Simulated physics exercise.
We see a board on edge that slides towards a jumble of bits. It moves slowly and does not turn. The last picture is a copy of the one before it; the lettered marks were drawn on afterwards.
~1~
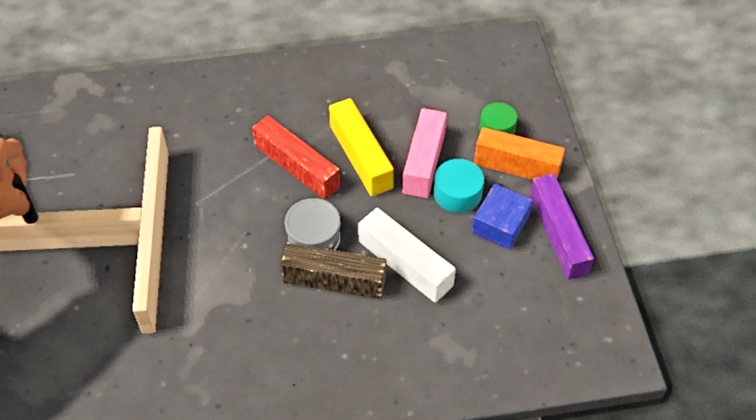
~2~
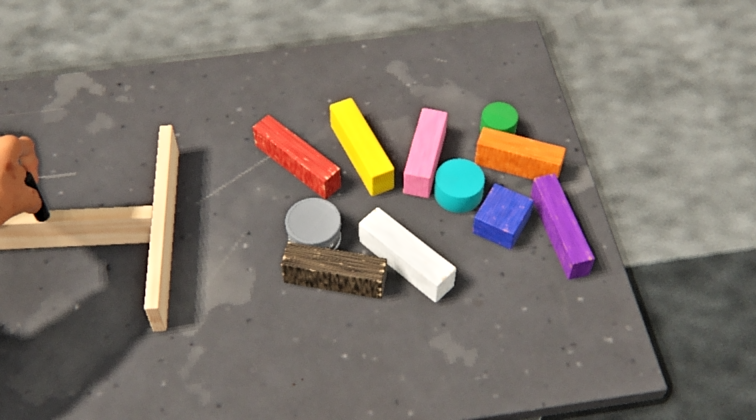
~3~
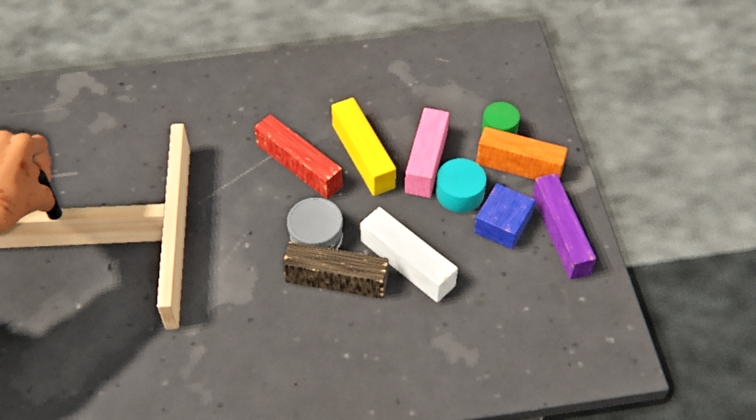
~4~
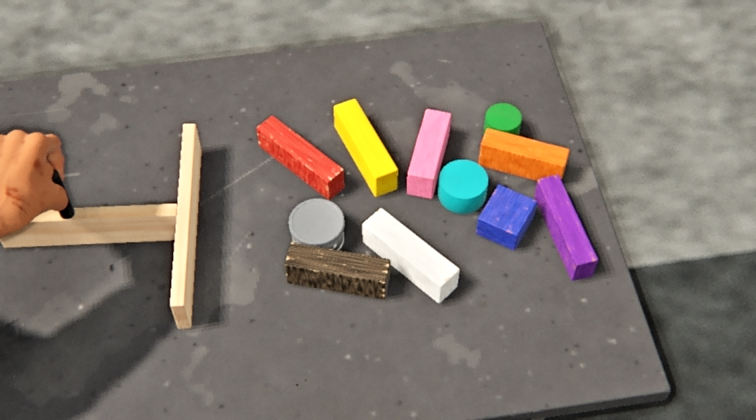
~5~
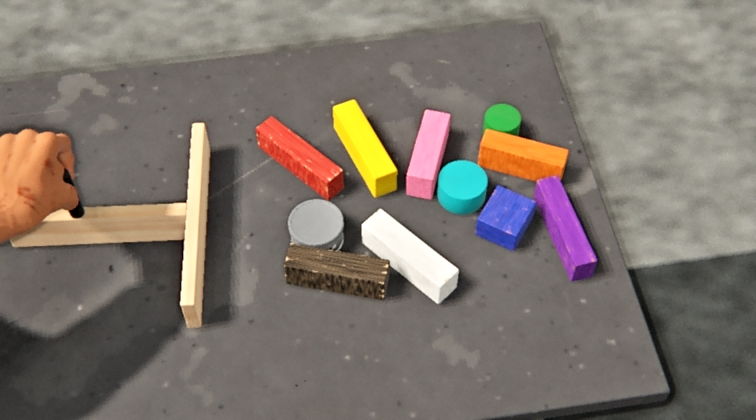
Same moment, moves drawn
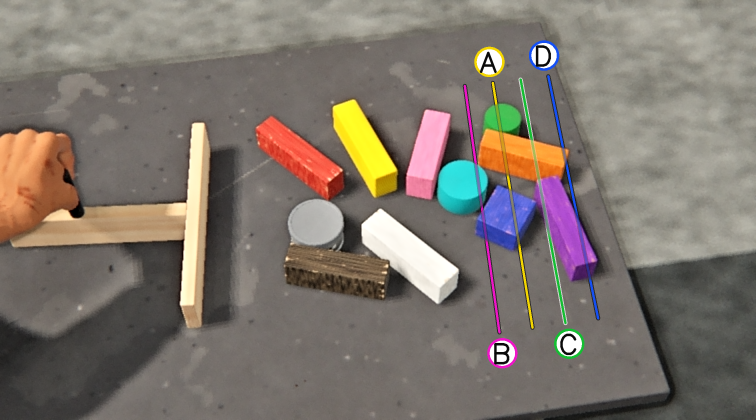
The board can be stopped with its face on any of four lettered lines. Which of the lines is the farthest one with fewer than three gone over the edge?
B.
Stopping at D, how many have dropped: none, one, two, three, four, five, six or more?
Six or more.
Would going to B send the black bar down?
By then, no.
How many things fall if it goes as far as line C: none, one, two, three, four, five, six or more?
In all, six or more.
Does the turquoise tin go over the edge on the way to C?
Yes.
On the marked copy, A at (511, 195); B at (481, 199); C at (541, 191); D at (571, 187).
With B. Early on, board (298, 195); black bar (360, 271); red bar (331, 164).
Further on, board (401, 182); blue block (521, 221); turquoise tin (504, 184).
At the end, board (478, 172); purple bar over the edge; orange bar (589, 157); one fallen.
As for the rest, A drops three; C drops six; D drops eight.
